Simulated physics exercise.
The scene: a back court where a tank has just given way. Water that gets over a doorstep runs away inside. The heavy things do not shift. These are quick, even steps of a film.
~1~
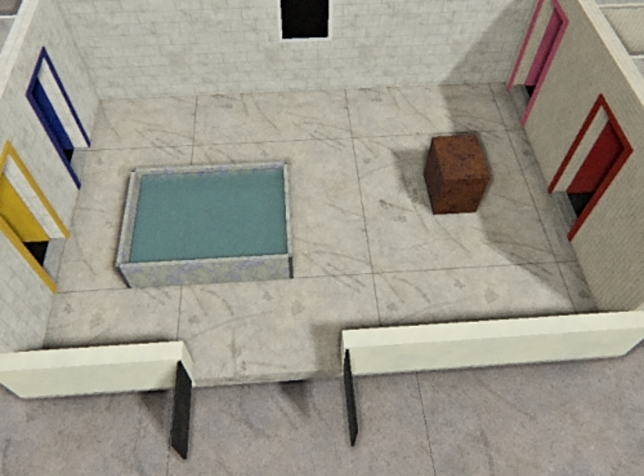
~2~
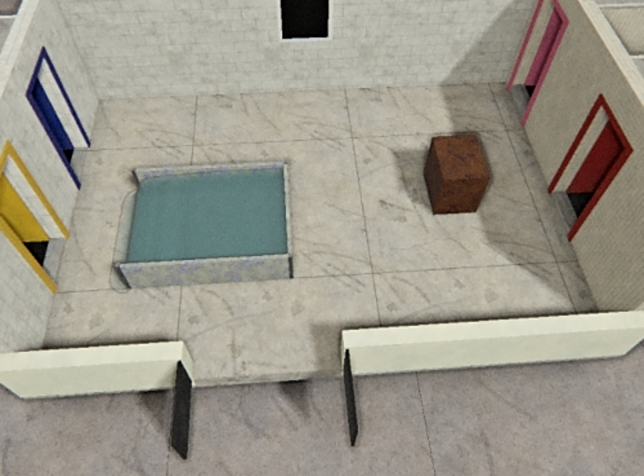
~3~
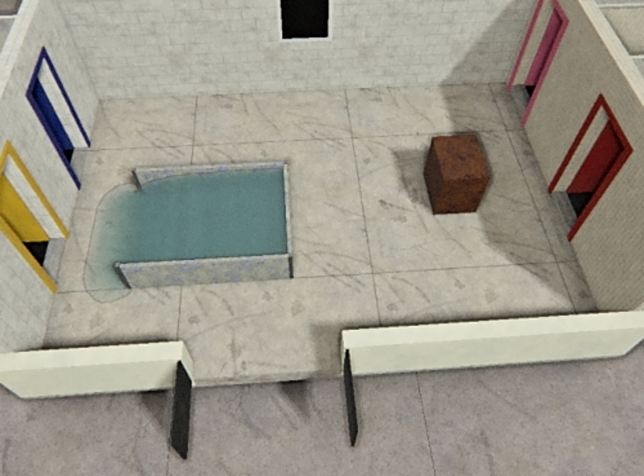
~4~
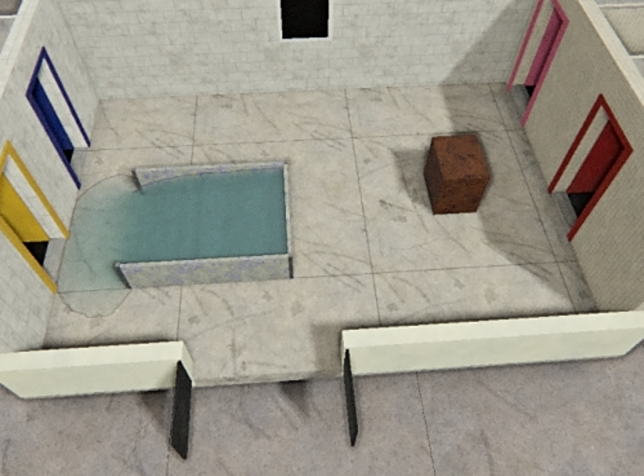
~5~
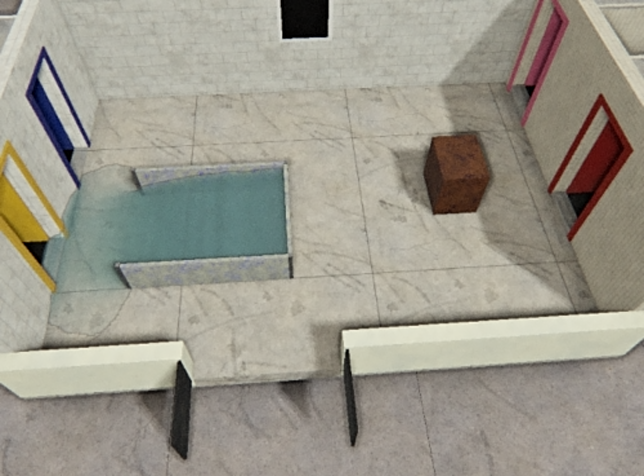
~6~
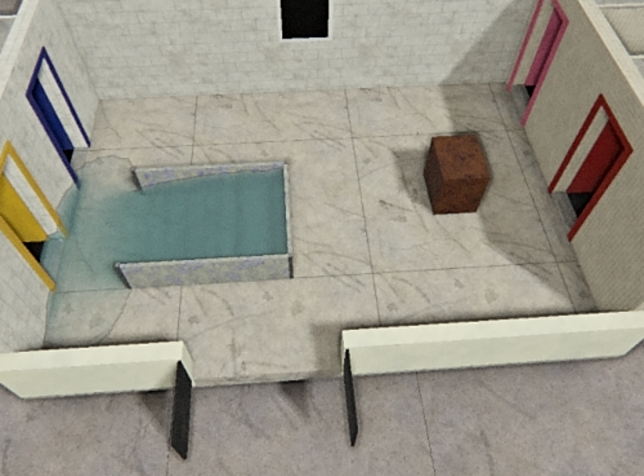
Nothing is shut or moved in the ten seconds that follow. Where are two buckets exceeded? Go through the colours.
The yellow door lets in a lot; the red door admits no more than that; the blue door lets in a lot; the pink door admits no more than that.
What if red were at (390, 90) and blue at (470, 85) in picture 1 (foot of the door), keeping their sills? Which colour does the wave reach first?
That is the yellow-painted one.
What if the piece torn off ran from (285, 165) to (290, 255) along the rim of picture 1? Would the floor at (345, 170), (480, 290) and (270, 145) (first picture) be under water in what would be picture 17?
In that order: Wet, wet, free of water.
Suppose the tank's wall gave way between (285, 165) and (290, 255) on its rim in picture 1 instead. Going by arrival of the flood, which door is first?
First comes the red door.
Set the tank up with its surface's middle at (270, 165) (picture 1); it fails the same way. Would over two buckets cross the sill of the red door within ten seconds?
Then: Red lets less in.
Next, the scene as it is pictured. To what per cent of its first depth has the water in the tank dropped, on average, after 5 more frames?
Near 62 in a hundred.
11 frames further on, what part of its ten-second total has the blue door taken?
Some 30 per cent.
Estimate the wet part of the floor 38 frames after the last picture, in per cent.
I make it 70 per cent.
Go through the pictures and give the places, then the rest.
In the first picture, still water in the water tank at (208, 214).
In the second picture, water pours out at (136, 232) and has run to a hidden place.
In the third picture, the front is at (121, 189), out from the gap at (137, 233).
In the fourth picture, water pours out at (137, 233) and has run to (101, 185).
In the fifth picture, water pours out at (137, 233) and has run to (82, 178).
In the sixth picture, water pours out at (137, 233) and has run to (85, 166).
A moment on, water covers 10 % of the floor; the yellow door far over two buckets in, the red door not reached, the blue door under two buckets in, the pink door not reached.
Next, water covers 15 % of the floor; the yellow door far over two buckets in, the red door not reached, the blue door over two buckets in, the pink door not reached.
Then, water covers 30 % of the floor; the yellow door far over two buckets in, the red door not reached, the blue door far over two buckets in, the pink door not reached.
Later, water covers 70 % of the floor; the yellow door far over two buckets in, the red door not reached, the blue door far over two buckets in, the pink door not reached.
In the end, water covers 95 % of the floor; the yellow door far over two buckets in, the red door wet at the sill, nothing in, the blue door far over two buckets in, the pink door wet at the sill, nothing in.
